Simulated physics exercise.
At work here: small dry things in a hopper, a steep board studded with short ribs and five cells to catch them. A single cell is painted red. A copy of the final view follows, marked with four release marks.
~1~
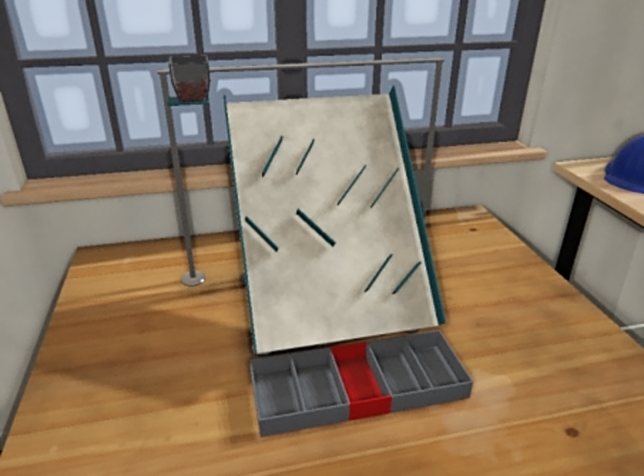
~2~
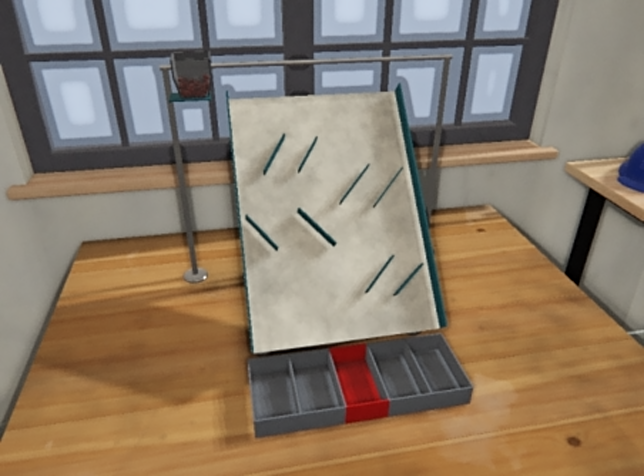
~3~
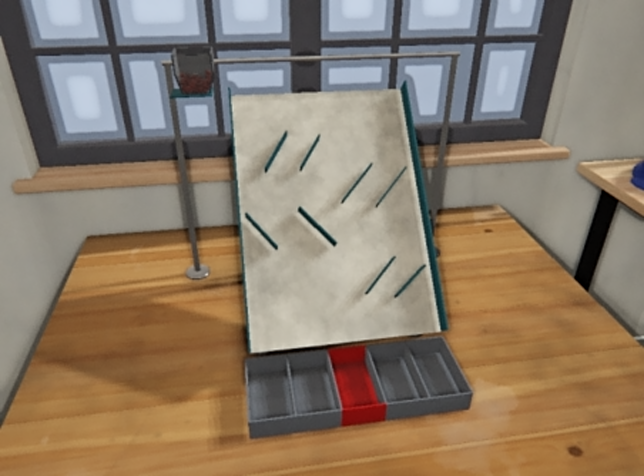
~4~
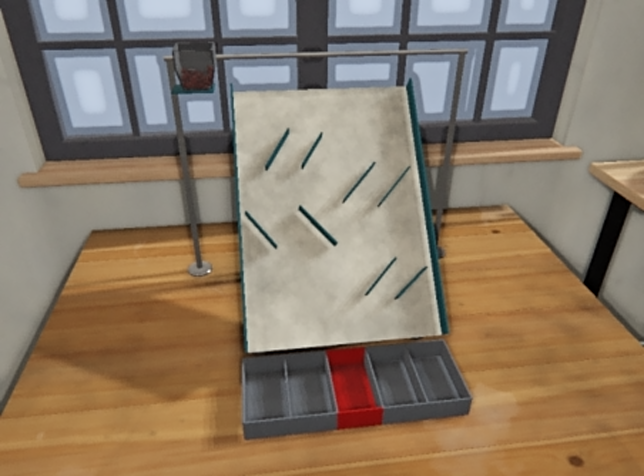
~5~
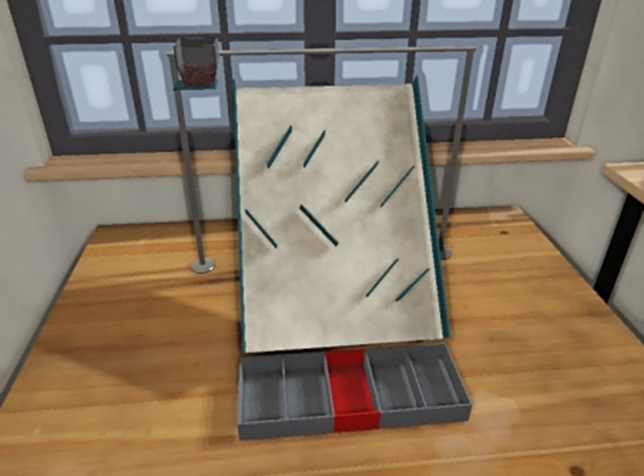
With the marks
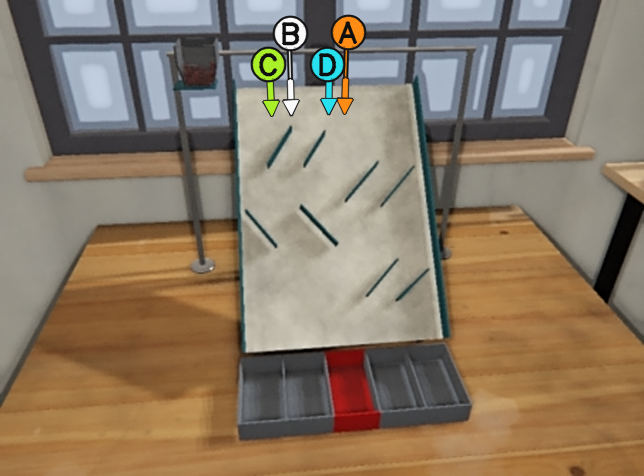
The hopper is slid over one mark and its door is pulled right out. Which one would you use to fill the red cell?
I would pick mark A.
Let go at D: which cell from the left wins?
The third.
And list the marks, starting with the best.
The order is A, D, C, B.
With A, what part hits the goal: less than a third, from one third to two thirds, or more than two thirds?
More than two thirds.
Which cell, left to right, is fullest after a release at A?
It is the third one.
On the marked copy, mark A meets the board at (344, 108); mark B meets the board at (291, 109); mark C meets the board at (271, 110); mark D meets the board at (328, 108).
Choosing A, nearly all in the red cell, a small part in other cells, a stray few held on the board.
Choosing B, about a third in the red cell, about half in other cells, a small part held on the board.
Choosing C, about half in the red cell, about a third in other cells, a small part held on the board.
Choosing D, most in the red cell, about a quarter in other cells.
